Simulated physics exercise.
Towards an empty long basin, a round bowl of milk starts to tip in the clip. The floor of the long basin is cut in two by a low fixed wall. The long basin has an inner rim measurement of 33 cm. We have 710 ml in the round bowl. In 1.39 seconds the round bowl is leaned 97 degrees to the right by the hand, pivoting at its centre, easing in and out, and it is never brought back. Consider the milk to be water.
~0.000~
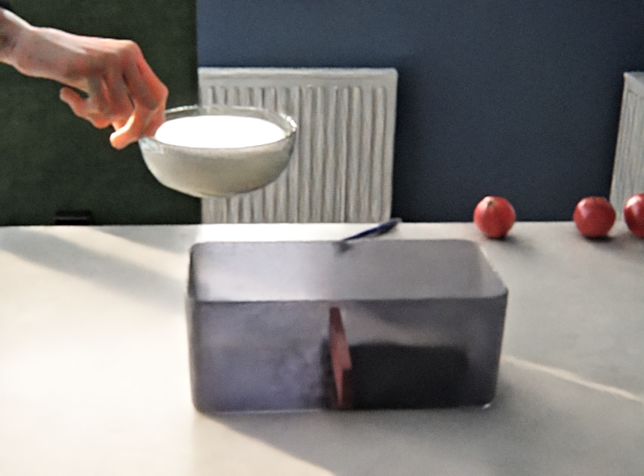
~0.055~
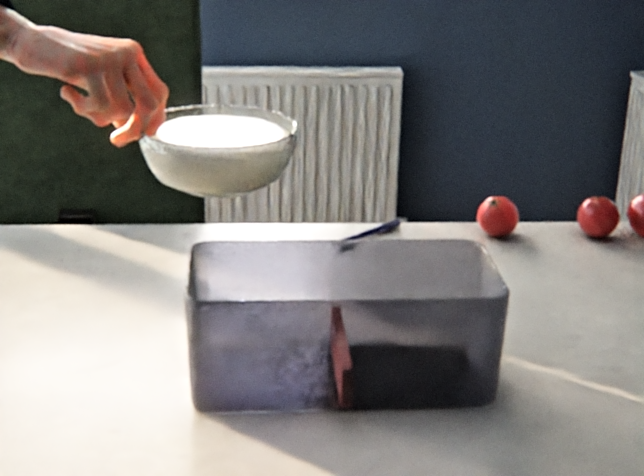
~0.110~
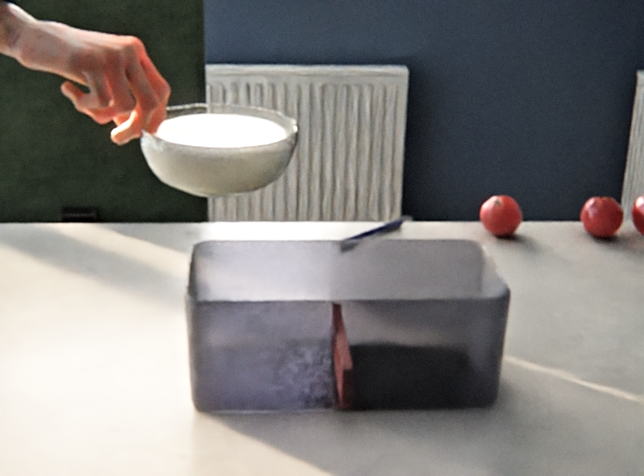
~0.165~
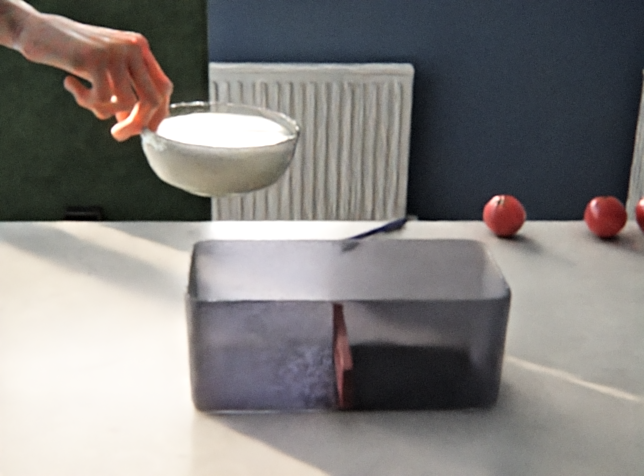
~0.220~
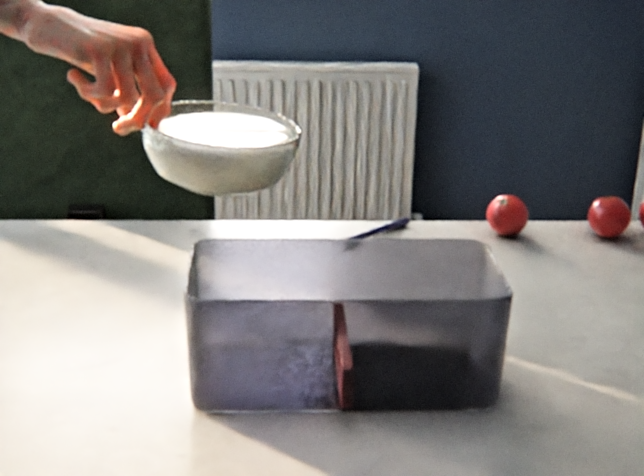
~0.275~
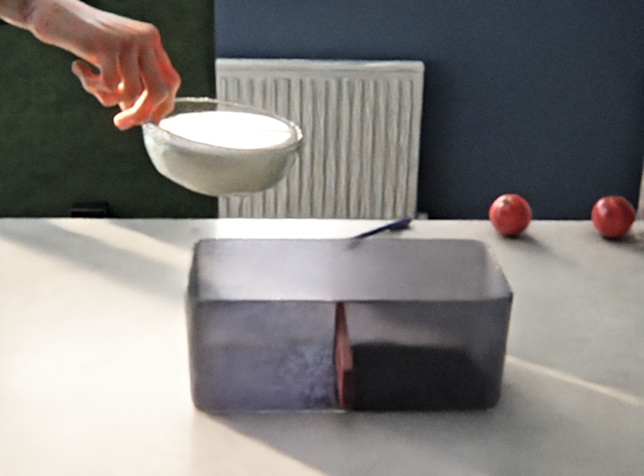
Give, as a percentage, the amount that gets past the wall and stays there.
Past the wall: About 68 %.
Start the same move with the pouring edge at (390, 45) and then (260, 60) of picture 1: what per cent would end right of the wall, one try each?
Result: 80 per cent, then 50 per cent.
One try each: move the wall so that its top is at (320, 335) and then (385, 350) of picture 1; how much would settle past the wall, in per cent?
The first try gives 85 percent and the second 20 percent.
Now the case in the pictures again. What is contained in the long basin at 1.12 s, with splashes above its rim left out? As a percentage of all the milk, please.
Some 90 per cent.
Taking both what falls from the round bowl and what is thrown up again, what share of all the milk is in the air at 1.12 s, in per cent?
Airborne fraction: Approx. 5 %.
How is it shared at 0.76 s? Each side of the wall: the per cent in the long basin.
Some 4 per cent left and 20 right.
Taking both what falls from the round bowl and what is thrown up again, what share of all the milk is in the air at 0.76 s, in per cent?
Share: Roughly 32 per cent.
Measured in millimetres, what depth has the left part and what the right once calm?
On the left it stands about 10 mm, on the right about 20 mm.
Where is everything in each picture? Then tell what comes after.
In the first picture, tilt 0°; pouring edge (295, 128); surface from (143, 134) to (291, 134); the long basin's rim runs from (188, 272) to (494, 268); the wall's top is at (340, 338).
In the second picture, tilt 0°; pouring edge (296, 128); surface from (143, 133) to (292, 134).
In the third picture, tilt 1°; pouring edge (297, 129); surface from (144, 132) to (294, 134).
In the fourth picture, tilt 3°; pouring edge (298, 131); surface from (145, 131) to (295, 135).
In the fifth picture, tilt 6°; pouring edge (299, 134); surface from (147, 129) to (296, 134).
In the sixth picture, tilt 9°; pouring edge (301, 138); surface from (149, 129) to (298, 134).
After 0.76 s the tilt is 56° and 44 per cent is still to pour, 4 is left of the wall and 20 right of it.
After 1.12 s the tilt is 88° and 4 per cent is still to pour, 23 is left of the wall and 67 right of it.
After 1.49 s the tilt is 97° and 0 per cent is still to pour, 32 is left of the wall and 68 right of it.
After 1.89 s the tilt is 97° and 0 per cent is still to pour, 32 is left of the wall and 68 right of it.
In the end 32 per cent lies left of the wall, 68 right of it and 1 outside.
